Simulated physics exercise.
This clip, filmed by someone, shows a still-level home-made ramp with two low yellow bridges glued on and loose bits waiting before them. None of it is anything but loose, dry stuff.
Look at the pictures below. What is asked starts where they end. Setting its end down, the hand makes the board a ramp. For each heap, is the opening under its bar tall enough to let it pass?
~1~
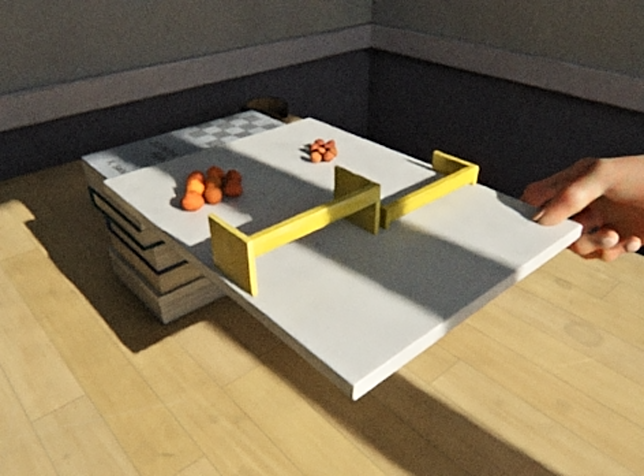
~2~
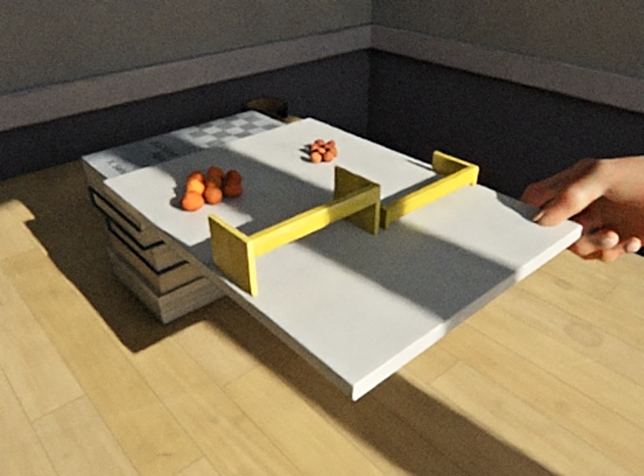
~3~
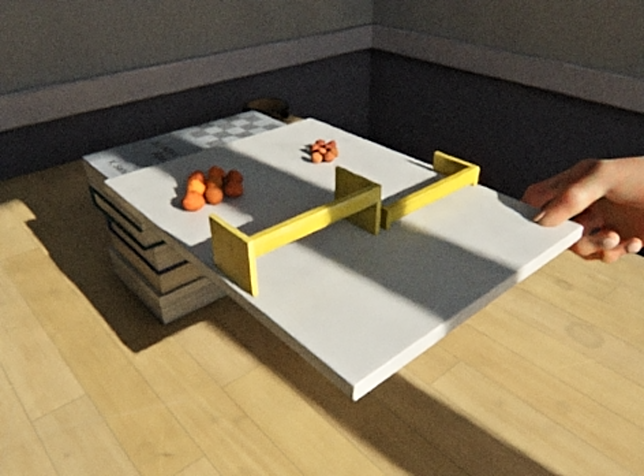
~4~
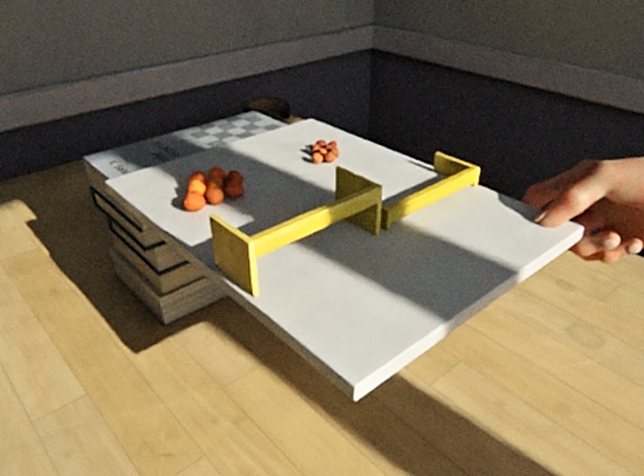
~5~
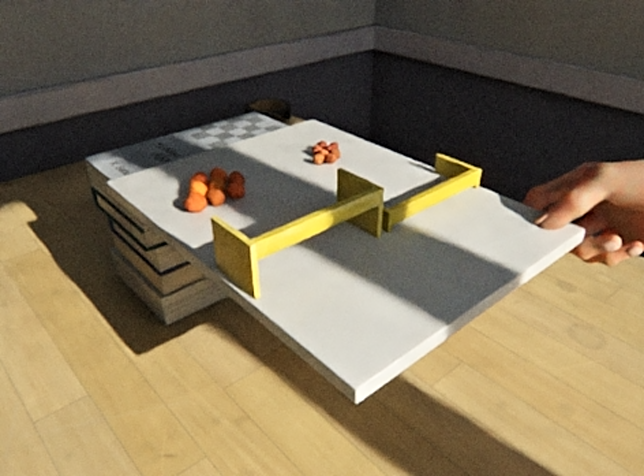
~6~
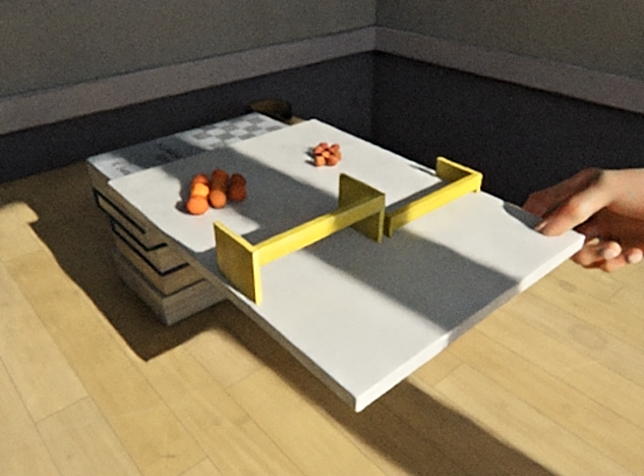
Nearer handful: Yes, it passes under. Farther handful: No, it is stopped.
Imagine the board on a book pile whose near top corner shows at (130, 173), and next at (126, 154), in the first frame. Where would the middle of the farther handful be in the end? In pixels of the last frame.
First try: (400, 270); second try: (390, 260).
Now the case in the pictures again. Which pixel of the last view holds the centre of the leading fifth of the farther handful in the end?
It ends up near (407, 281) in the last view.
Then, 0.39 s on from there, board sloping at 10°; nearer handful where it was; farther handful where it was.
Then, 0.89 s on from there, board sloping at 21°; nearer handful on its way down; farther handful on its way down.
Then, 1.42 s on from there, board resting at 31°; nearer handful the whole lot past its gate; farther handful has reached its gate.
In the end, board resting at 31°; nearer handful the whole lot past its gate; farther handful gathered behind its gate.
